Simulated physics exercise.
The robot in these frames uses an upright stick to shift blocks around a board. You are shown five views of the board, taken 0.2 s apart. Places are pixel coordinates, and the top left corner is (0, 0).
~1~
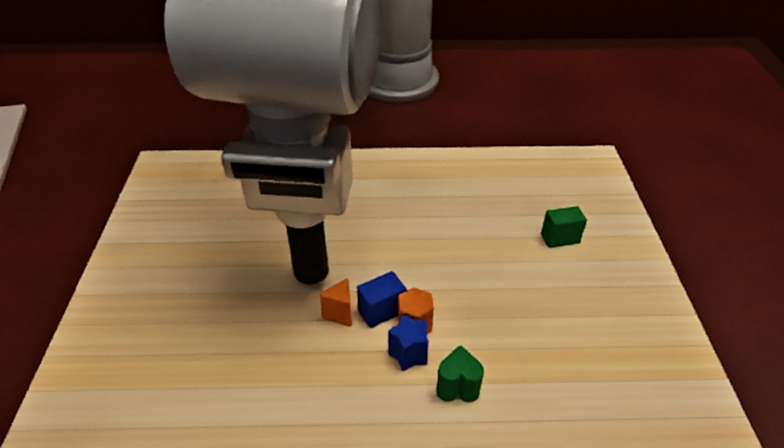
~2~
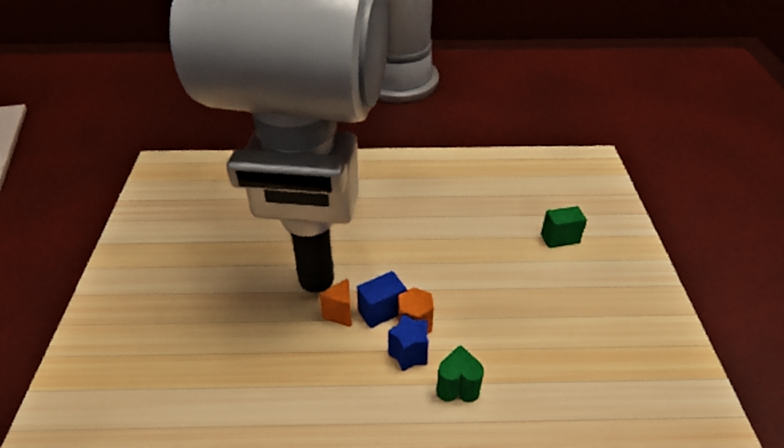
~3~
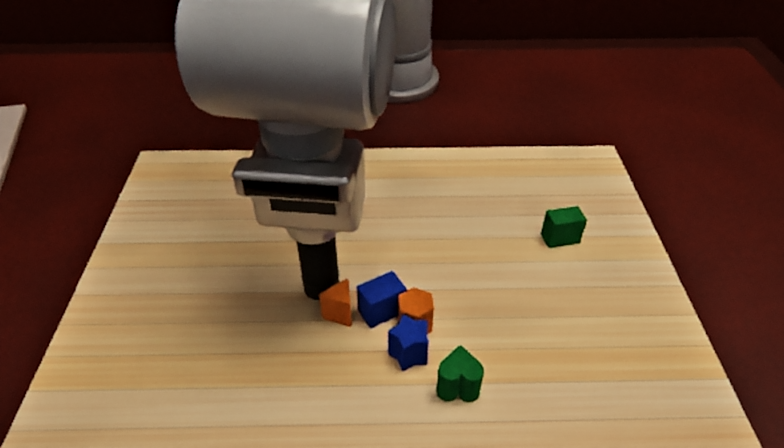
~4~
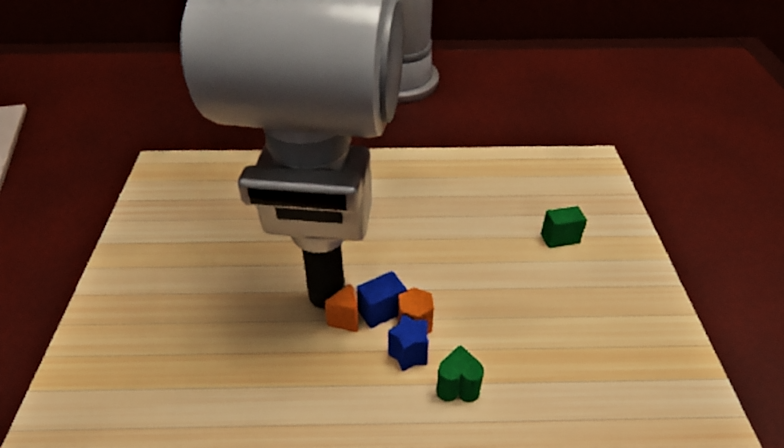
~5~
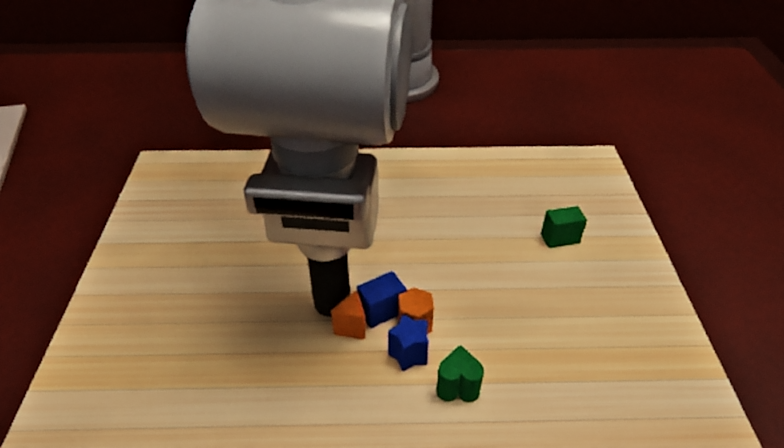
A robot arm with a black stick moved slowly toward the viewer and slightly right, nudging the orange triangle a little closer to the blue oblong block, while the other blocks stayed still.
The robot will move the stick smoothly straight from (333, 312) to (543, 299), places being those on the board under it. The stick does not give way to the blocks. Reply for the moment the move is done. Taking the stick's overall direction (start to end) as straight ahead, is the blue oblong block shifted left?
Answer: Yes.
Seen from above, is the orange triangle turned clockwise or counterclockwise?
It makes a clockwise turn.
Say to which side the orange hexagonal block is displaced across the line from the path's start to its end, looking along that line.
Slides right.
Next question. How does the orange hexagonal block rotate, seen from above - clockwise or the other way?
The twist is clockwise.
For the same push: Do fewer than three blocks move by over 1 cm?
In short: No.
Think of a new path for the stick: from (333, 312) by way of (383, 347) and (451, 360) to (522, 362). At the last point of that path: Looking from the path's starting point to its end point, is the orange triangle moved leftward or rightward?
Picture yourself facing from the start of the path to its end: The orange triangle moves off to your right.
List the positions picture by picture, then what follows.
Lower end of the stick at (312, 273), tops of blocks, orange triangle at (339, 291), blue oblong block at (381, 287), blue star-shaped block at (410, 330), orange hexagonal block at (416, 301), in the first frame.
Stick at (317, 280), blocks as before, in the second frame.
Stick at (322, 288), blocks as before, in the third frame.
Stick at (327, 296), orange triangle at (344, 297), in the fourth frame.
Stick at (333, 304), orange triangle at (350, 305), blue oblong block at (381, 287), blue star-shaped block at (410, 330), orange hexagonal block at (416, 301), in the fifth frame.
What follows on the original path. One third of the way, stick at (405, 300); orange triangle at (366, 310), turned 45° clockwise; blue oblong block at (449, 280); orange hexagonal block at (451, 311), turned 75° clockwise.
Two thirds of the way, stick at (477, 295); orange triangle at (366, 310), turned 45° clockwise; blue oblong block at (521, 274), turned 15° anticlockwise; orange hexagonal block at (455, 312), turned 85° clockwise.
At the end, stick at (546, 291); orange triangle at (366, 310), turned 45° clockwise; blue oblong block at (587, 264), turned 30° anticlockwise; blue star-shaped block not moved; orange hexagonal block at (455, 312), turned 85° clockwise.
